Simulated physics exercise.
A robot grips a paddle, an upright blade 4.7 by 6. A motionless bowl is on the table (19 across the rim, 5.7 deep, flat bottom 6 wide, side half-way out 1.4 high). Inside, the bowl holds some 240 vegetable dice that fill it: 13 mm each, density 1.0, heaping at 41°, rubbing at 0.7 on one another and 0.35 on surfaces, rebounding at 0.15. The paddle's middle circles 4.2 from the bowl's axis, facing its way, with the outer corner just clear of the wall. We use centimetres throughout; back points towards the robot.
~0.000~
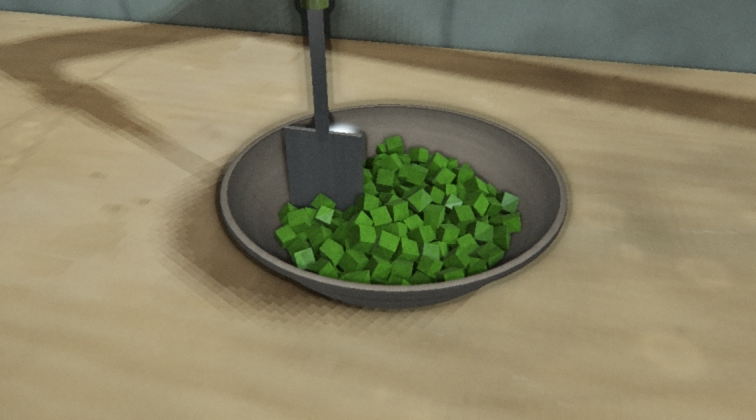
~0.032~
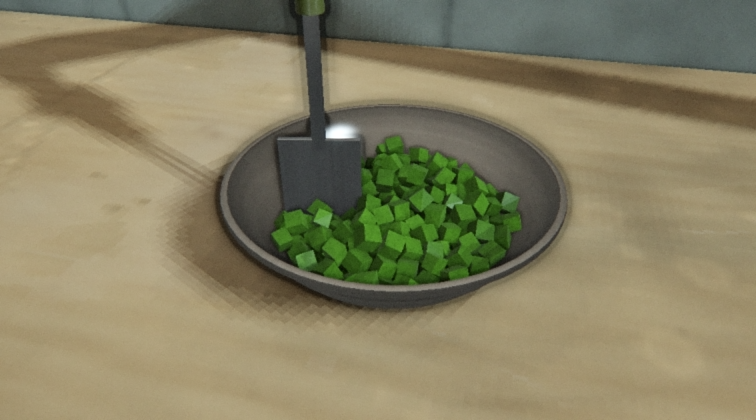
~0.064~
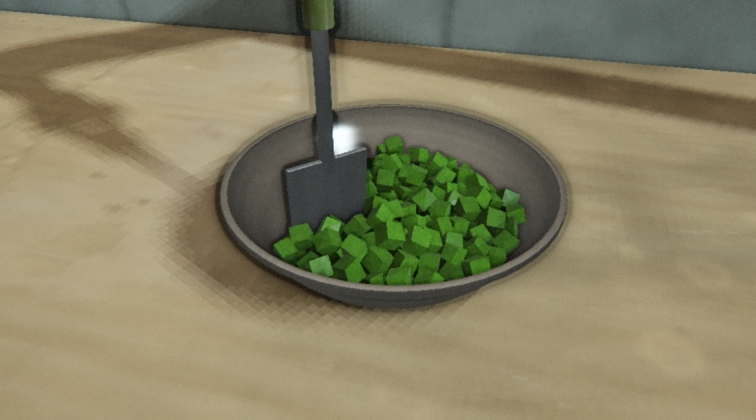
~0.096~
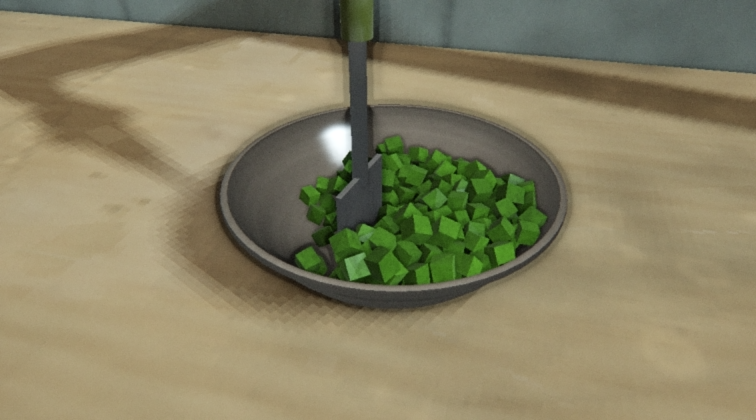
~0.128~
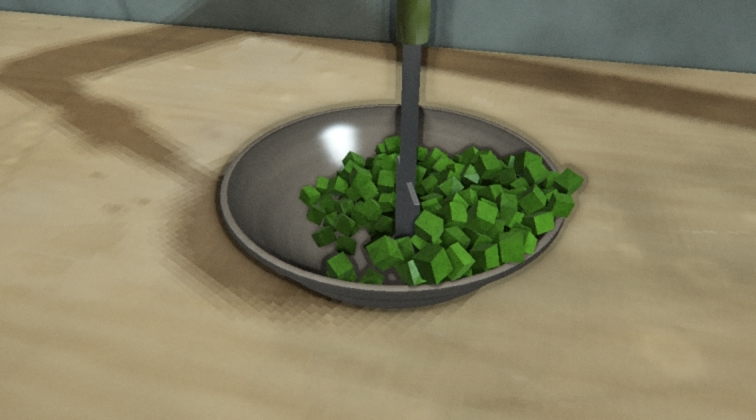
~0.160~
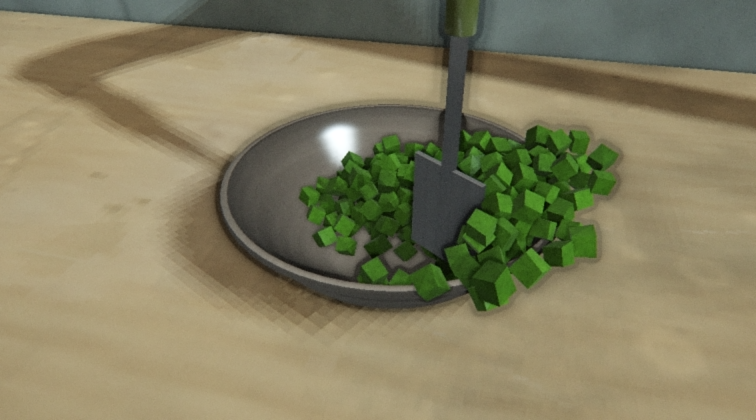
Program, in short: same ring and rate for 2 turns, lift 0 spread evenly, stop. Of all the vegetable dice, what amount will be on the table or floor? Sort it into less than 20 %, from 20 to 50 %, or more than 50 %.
It goes in more than 50 %.
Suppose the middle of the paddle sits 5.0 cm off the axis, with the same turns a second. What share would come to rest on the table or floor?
Some 70 percent would.
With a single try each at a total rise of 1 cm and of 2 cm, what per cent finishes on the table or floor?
Near 65 in a hundred, then near 50 in a hundred.
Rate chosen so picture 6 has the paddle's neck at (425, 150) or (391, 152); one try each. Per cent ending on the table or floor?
Around 65 and 55 per cent respectively.
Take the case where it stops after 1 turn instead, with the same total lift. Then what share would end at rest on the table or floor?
Roughly 55 per cent.
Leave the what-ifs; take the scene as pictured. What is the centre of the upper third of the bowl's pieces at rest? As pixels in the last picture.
I'd put it at about (400, 229).
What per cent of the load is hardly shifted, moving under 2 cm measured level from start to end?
Around 5 per cent.
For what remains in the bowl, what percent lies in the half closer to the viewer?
Roughly 50 per cent.
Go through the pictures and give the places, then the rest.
The first picture shows the paddle neck at (321, 107), 0° round; upper third of the load around (404, 205), from x 285 to 510, top at y 145; 242 in the bowl.
The second picture shows the paddle neck at (317, 114), 13° round; upper third of the load around (404, 209), from x 280 to 515, top at y 145.
The third picture shows the paddle neck at (326, 133), 46° round; upper third of the load around (413, 226), from x 285 to 515, top at y 145.
The fourth picture shows the paddle neck at (360, 148), 79° round; upper third of the load around (442, 230), from x 310 to 530, top at y 145.
The fifth picture shows the paddle neck at (408, 152), 113° round; upper third of the load around (476, 217), from x 310 to 570, top at y 145; 237 in the bowl, 5 in flight or on the tool.
The sixth picture shows the paddle neck at (451, 142), 146° round; upper third of the load around (511, 188), from x 310 to 600, top at y 140; 227 in the bowl, 15 in flight or on the tool.
After 0.37 s, 7° round, highest piece 10 above the table; 126 in the bowl, 77 on the table or floor, 39 in flight or on the tool.
After 0.58 s, 228° round, highest piece 7 above the table; 147 on the table or floor, 83 in the bowl, 12 in flight or on the tool.
After 0.89 s, 0° round, highest piece 6 above the table; 167 on the table or floor, 75 in the bowl.
After 1.59 s, 0° round, highest piece 4 above the table; 167 on the table or floor, 75 in the bowl.
In the end, 167 on the table or floor, 75 in the bowl. That is 69 % on the table or floor.
